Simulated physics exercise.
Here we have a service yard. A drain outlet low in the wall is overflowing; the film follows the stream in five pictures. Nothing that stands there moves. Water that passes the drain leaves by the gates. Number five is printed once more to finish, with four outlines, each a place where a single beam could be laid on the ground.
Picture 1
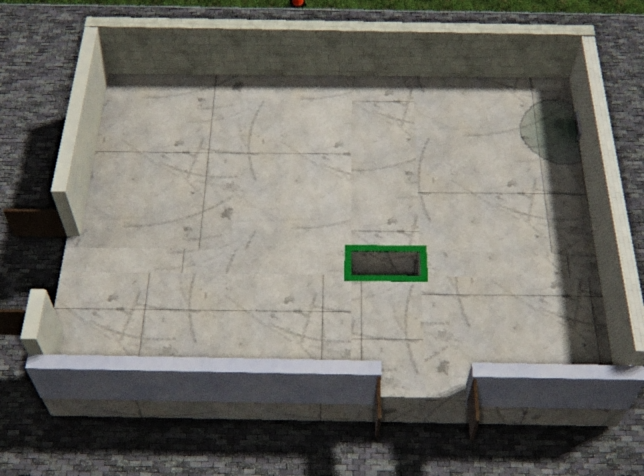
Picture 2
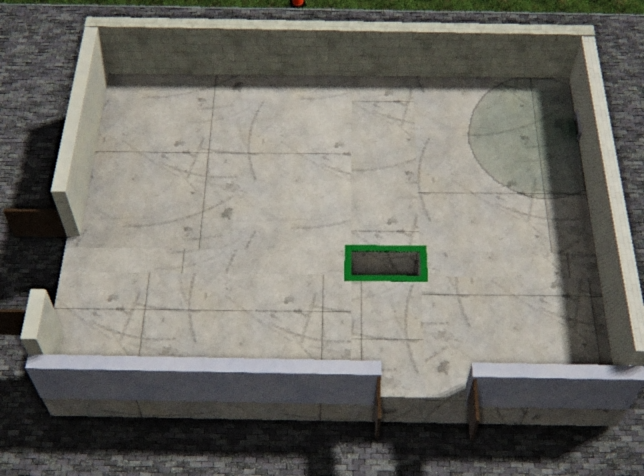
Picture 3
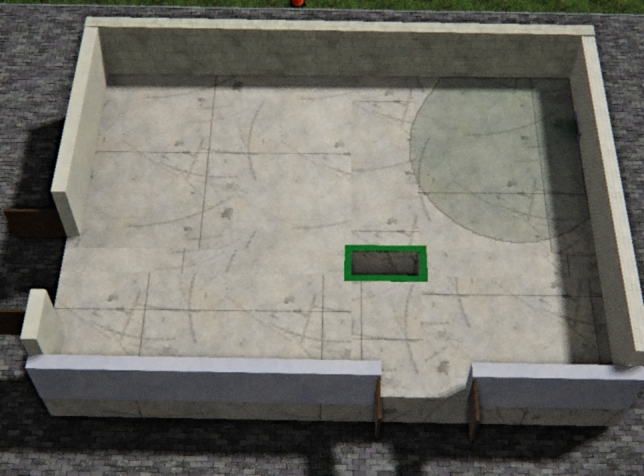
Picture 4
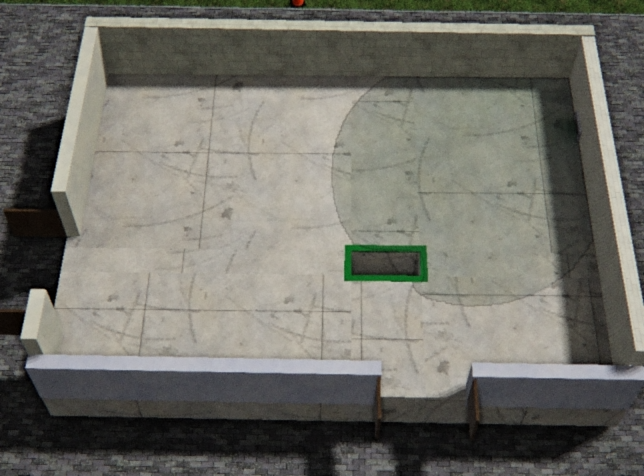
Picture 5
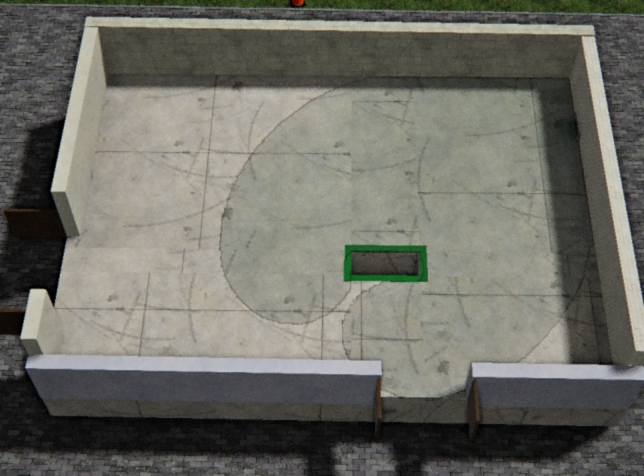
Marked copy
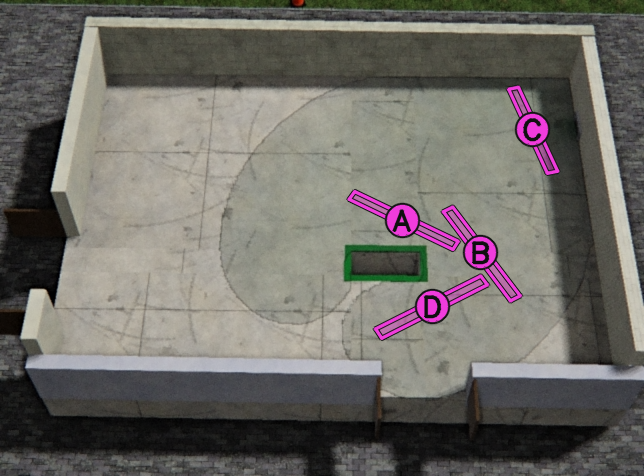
A walled service yard with a pale, cracked floor is seen from high above by a still camera. A green-edged drain pit lies right of centre, with open gates in the left wall and the lighter front wall, and dark paving outside. A small greenish patch of water at the upper right spreads left and downward, reaches the pit, then curves around both sides of it towards the front gate.
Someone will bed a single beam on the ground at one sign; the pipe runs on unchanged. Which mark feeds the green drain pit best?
D is best.
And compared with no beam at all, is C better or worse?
Worse.
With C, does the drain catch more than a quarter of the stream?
No.
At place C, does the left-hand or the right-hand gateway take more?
More leaves on the left.
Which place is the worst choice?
A it is.
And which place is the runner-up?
B.
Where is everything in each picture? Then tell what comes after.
Outfall at (578, 127); green drain pit at (386, 263); open gate at (72, 282); open gate at (422, 384); water covers 2 % of the ground and shows as far out as (529, 114); green drain pit still dry.
Water covers 8 % of the ground and shows as far out as (486, 166); green drain pit still dry.
Water covers 17 % of the ground and shows as far out as (422, 179); green drain pit still dry.
Water covers 32 % of the ground and shows as far out as (356, 236); green drain pit taking water.
Water covers 53 % of the ground and shows as far out as (243, 294); green drain pit taking water.
On the marked copy, A from (351, 195) to (455, 245); B from (448, 209) to (515, 298); C from (513, 88) to (552, 172); D from (378, 333) to (484, 280).
With A, next to none of the stream runs into the green drain pit, about 97 % out by the gates.
With B, about 18 % of the stream runs into the green drain pit, about 80 % out by the gates.
With C, about 11 % of the stream runs into the green drain pit, about 87 % out by the gates.
With D, about 30 % of the stream runs into the green drain pit, about 69 % out by the gates.
